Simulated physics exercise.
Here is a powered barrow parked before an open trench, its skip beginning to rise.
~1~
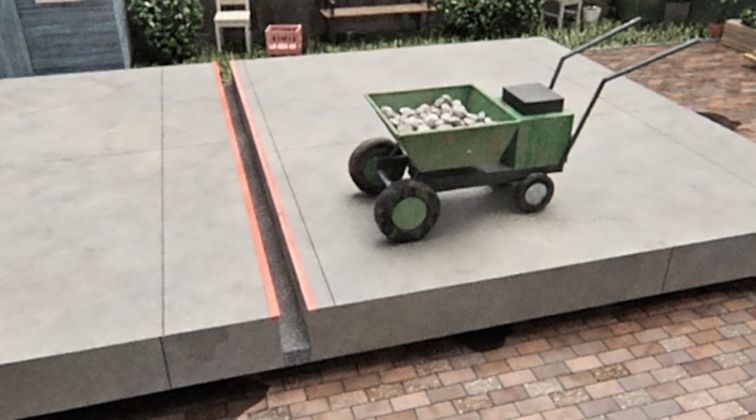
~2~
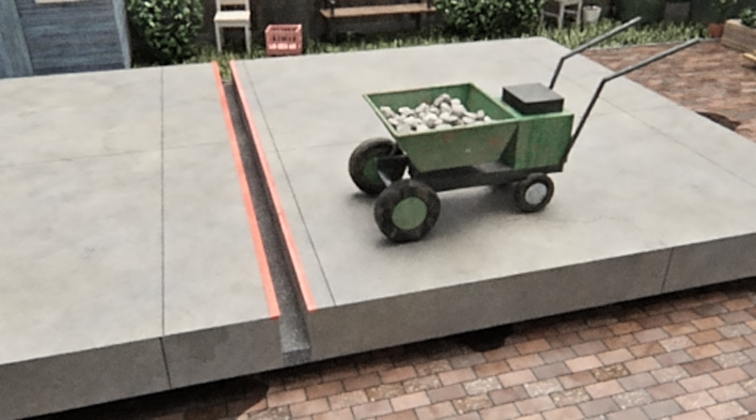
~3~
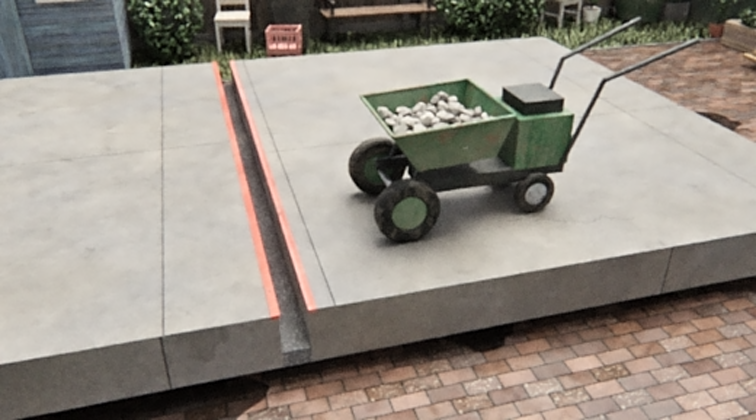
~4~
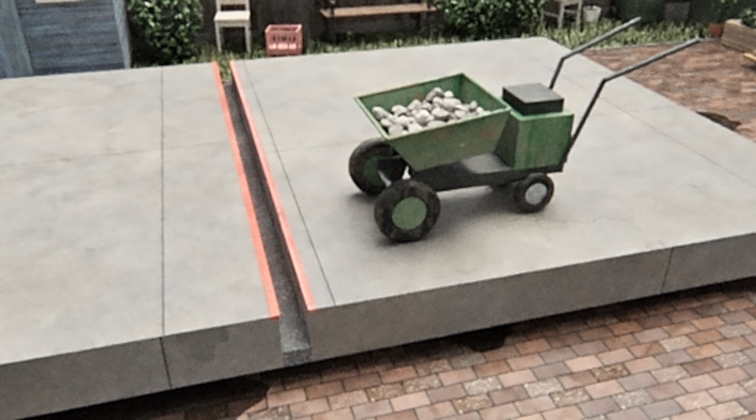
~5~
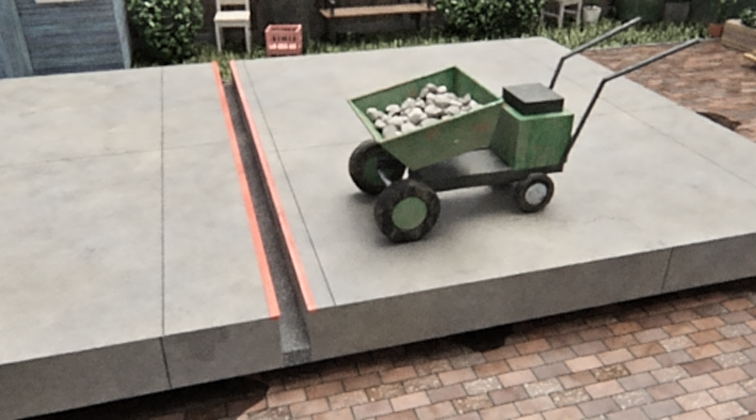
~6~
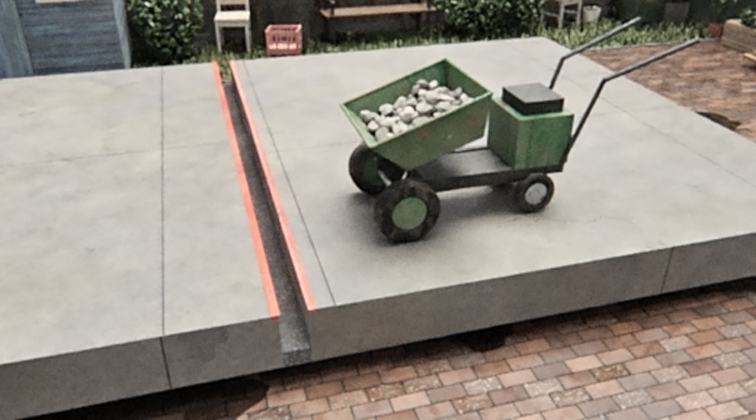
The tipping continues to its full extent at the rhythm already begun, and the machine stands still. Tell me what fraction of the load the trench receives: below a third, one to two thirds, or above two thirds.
Its aim will yield a share of a third to two thirds.
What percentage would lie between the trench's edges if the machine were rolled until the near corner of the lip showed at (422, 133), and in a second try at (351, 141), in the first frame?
Result: 40 in a hundred, then 30 in a hundred.
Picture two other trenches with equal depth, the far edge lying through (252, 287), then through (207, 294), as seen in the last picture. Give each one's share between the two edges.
In order: Some 70 per cent, then some 80 per cent.
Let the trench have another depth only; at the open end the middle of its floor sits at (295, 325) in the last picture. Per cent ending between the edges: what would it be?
The share comes to around 40 percent.
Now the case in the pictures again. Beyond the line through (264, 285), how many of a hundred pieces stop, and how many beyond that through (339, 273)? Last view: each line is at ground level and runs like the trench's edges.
Result, first then second: 10 %, 100 %.
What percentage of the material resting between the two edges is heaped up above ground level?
It comes to 10 per cent or so.
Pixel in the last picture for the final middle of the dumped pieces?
Near (276, 233).
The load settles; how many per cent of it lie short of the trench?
30 %.
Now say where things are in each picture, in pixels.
The first frame shows lip of the skip near (398, 136), level; top of the load near (431, 119), broken stones; first edge of the trench near (303, 278); far edge near (268, 284), the trench under half as wide as the skip, and about as deep as wide.
The second frame shows lip of the skip near (397, 136), level; top of the load near (430, 118).
The third frame shows lip of the skip near (393, 137), tipped barely; top of the load near (442, 116).
The fourth frame shows lip of the skip near (387, 139), tipped a little; top of the load near (455, 118).
The fifth frame shows lip of the skip near (379, 143), tipped a little; top of the load near (448, 114).
The sixth frame shows lip of the skip near (371, 148), tipped clearly; top of the load near (434, 109); first edge of the trench near (303, 278); far edge near (268, 284).
Shortly afterwards, skip tipped steeply; the whole lot in the skip.
Next, skip tipped right over; the bulk in the skip; a little short of the trench; only a few in or heaped over the trench; only a few falling.
Some moments later, skip tipped right over; near a quarter in the skip; near a quarter short of the trench; near a third in or heaped over the trench; a little beyond it; only a few falling.
In the end, skip tipped right over; near a third short of the trench; near half in or heaped over the trench; a little beyond it.
